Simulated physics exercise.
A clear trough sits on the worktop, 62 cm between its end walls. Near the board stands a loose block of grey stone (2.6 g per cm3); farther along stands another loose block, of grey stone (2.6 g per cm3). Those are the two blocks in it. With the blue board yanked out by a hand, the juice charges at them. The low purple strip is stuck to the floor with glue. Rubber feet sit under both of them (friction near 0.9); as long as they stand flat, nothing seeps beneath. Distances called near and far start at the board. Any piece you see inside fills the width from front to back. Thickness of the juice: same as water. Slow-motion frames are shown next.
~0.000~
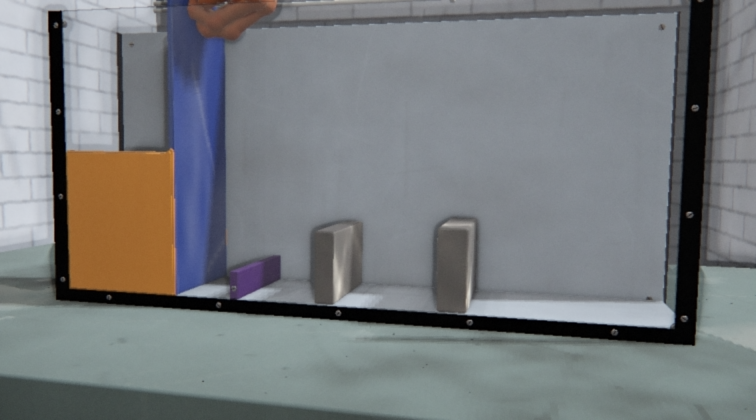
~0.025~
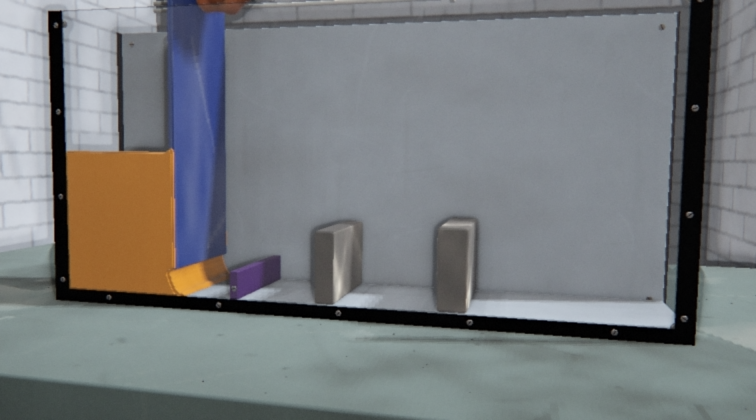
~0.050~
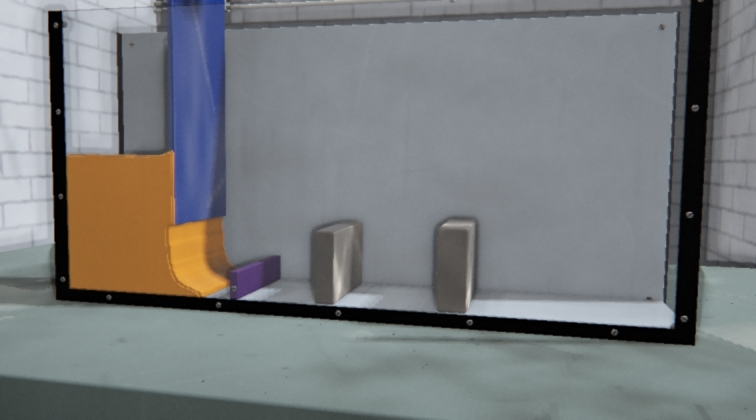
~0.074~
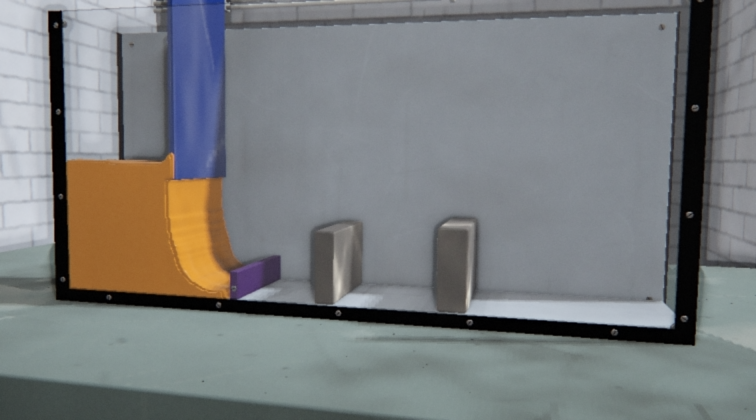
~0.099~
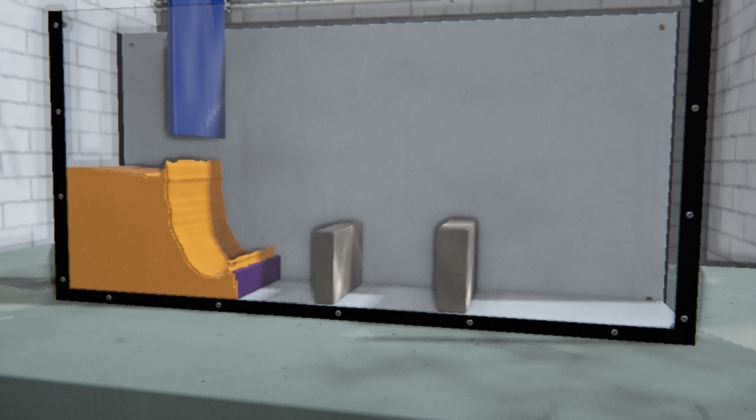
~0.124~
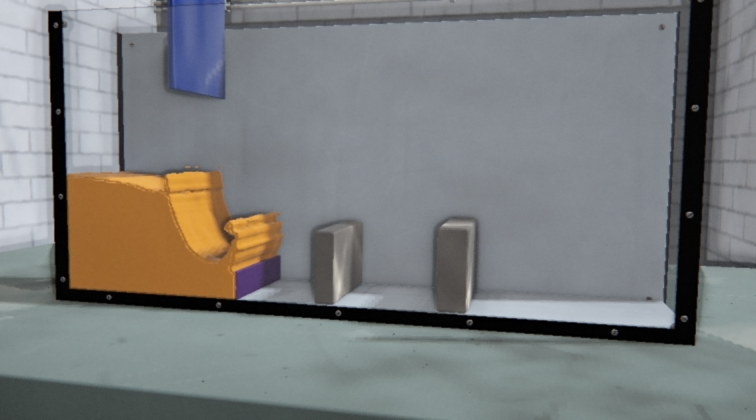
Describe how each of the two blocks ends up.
Result: The first block overturns; the second holds out.
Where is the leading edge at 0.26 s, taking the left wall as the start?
Roughly 36 cm out.
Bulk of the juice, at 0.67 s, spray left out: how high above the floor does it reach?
Peak height: Approx. 7.5 cm.
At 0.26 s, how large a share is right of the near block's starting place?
Roughly 8 percent of it.
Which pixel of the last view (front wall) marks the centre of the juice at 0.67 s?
Centre of mass, last view: Approx. (274, 276).
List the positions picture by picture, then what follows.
The juice tops out at (74, 152) by the left wall; its leading edge has got to (170, 292); the board ends at (173, 293); the near block's top is at (323, 235); the far block's top is at (453, 233), in the first frame.
The juice tops out at (74, 153) by the left wall; its leading edge has got to (182, 293); the board ends at (173, 268), in the second frame.
The juice tops out at (74, 156) by the left wall; its leading edge has got to (200, 294); the board ends at (172, 223), in the third frame.
The juice tops out at (74, 162) by the left wall; its leading edge has got to (223, 296); the board ends at (171, 178), in the fourth frame.
The juice tops out at (75, 169) by the left wall; its leading edge has got to (229, 296); the board ends at (171, 132), in the fifth frame.
The juice tops out at (75, 177) by the left wall; its leading edge has got to (229, 296); the board ends at (170, 86); the near block's top is at (323, 235); the far block's top is at (453, 233), in the sixth frame.
After 0.26 s the front has run 36 cm from the left wall, the near block leans 7° and the far block is upright.
After 0.41 s the near block lies flat and the far block is upright.
After 0.67 s the near block lies flat and the far block leans 4°.
In the end the near block lies flat and the far block is upright; 8 per cent of the juice is past where the far block first stood.
